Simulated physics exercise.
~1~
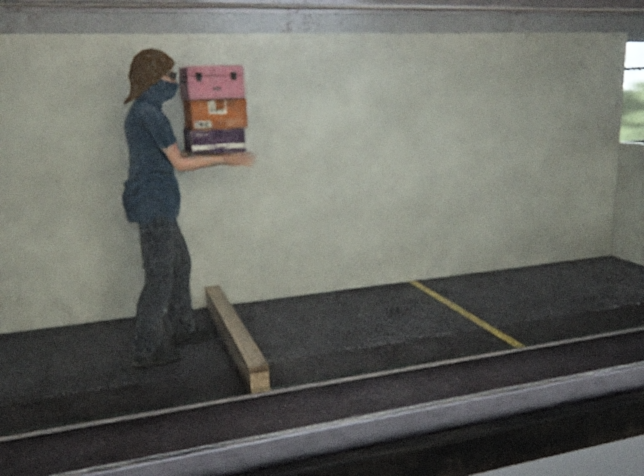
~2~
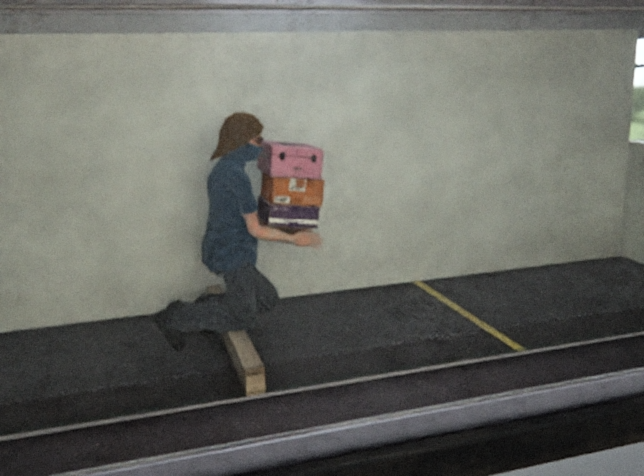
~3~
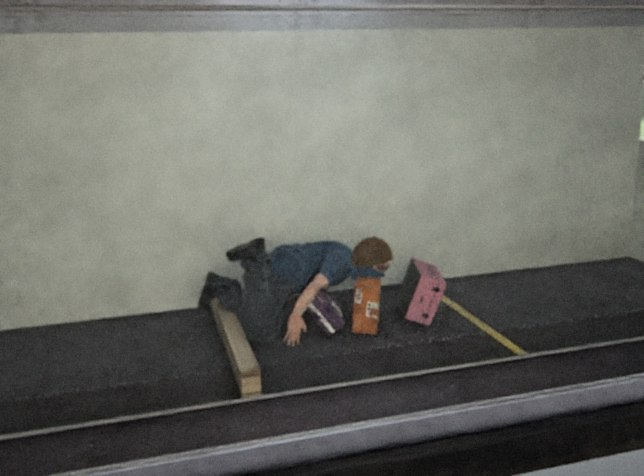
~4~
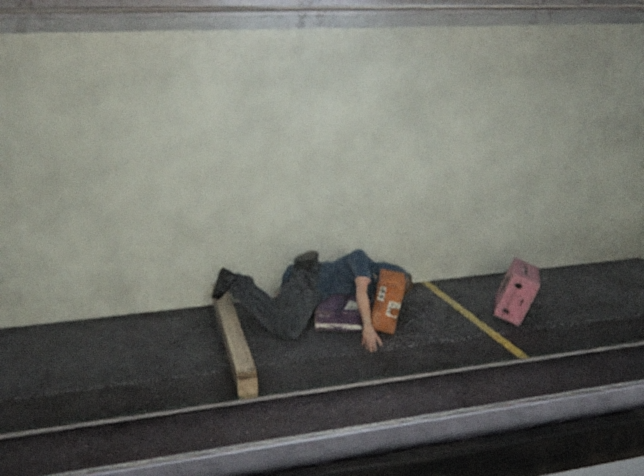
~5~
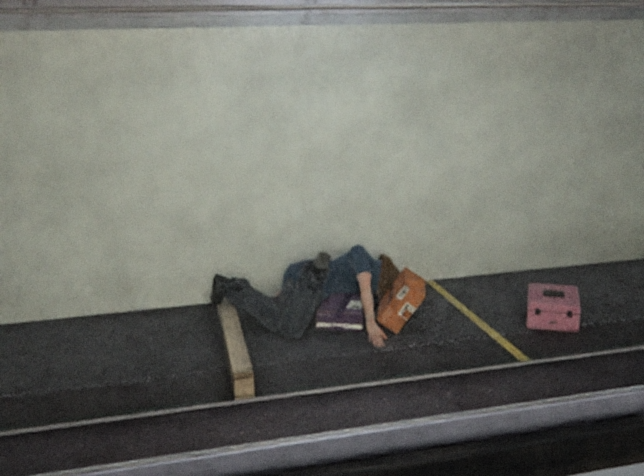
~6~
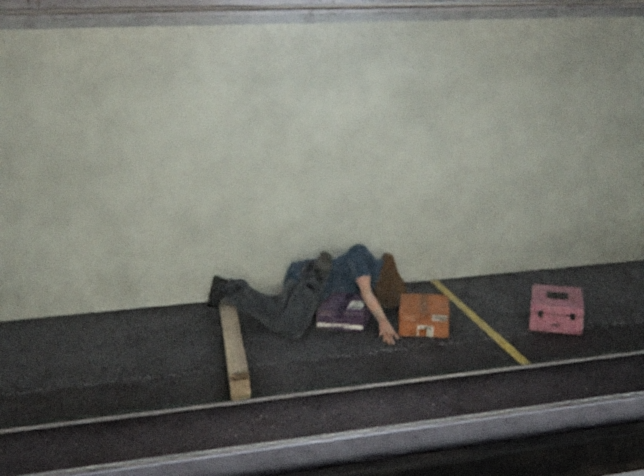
A person carrying a stack of three boxes tripped over a low wooden rail and fell forward to the right, ending sprawled on the ground beside the purple box, while the orange one tumbled just short of the yellow line and the pink one crossed it.
